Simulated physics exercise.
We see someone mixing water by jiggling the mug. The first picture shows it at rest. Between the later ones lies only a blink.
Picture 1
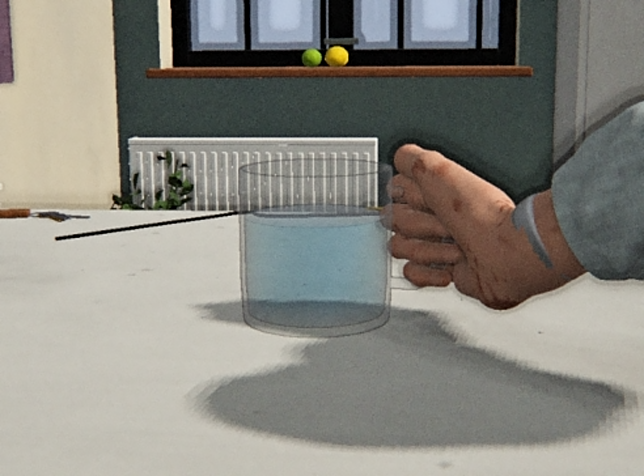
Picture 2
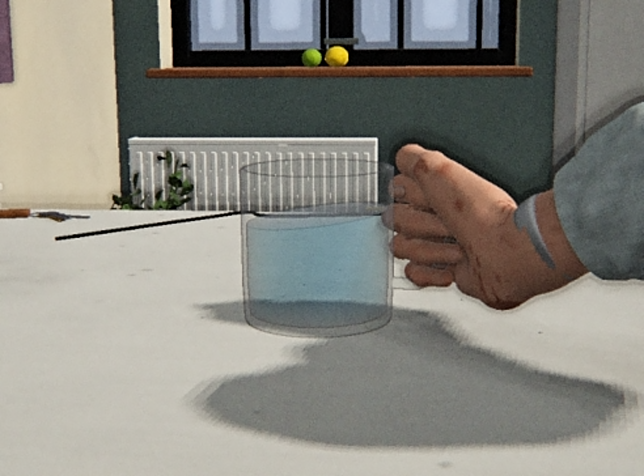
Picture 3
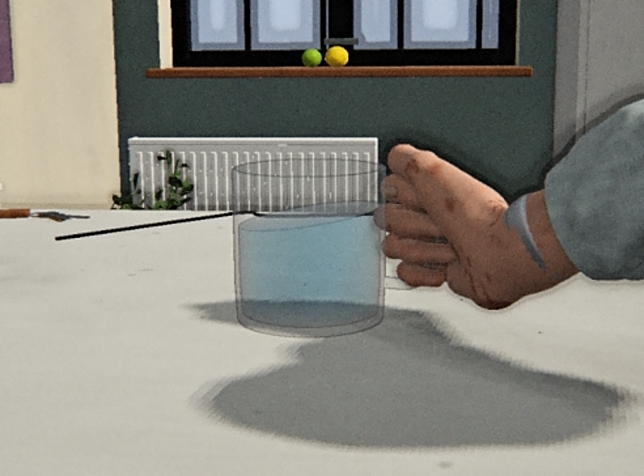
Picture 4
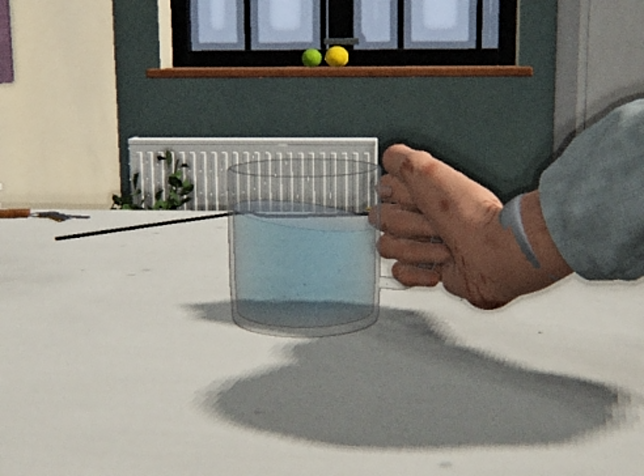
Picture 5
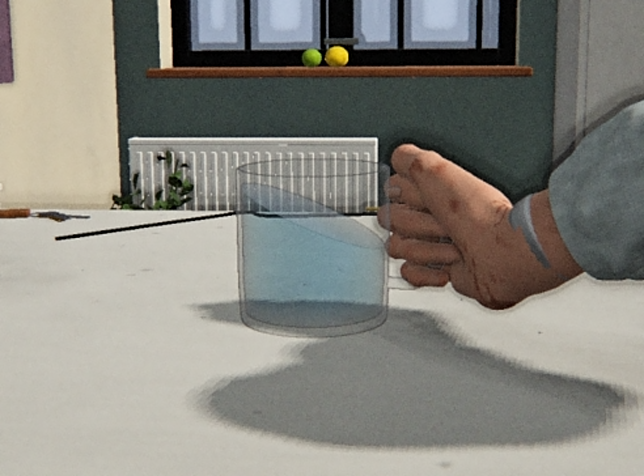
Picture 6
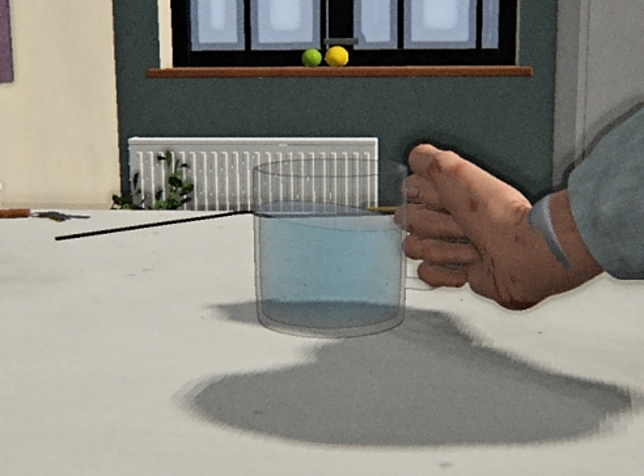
In a room seen from a still camera at table height, a pale tabletop stretches before a dark green wall with a white radiator and a window. A hand in a grey-blue sleeve holds a clear mug of pale blue water near the centre, with a green and a yellow ball-like object on the sill behind. The hand jiggles the mug slightly left, then back right, as the water tilts higher on the right, then steeply higher on the left before nearly levelling.
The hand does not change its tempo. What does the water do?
As it turns out, it loses some.
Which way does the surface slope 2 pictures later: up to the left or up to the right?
The right-hand side.
Shortly, the highest wave so far goes over the rim.
At the finish, the highest wave so far goes over the rim; some is on the top.
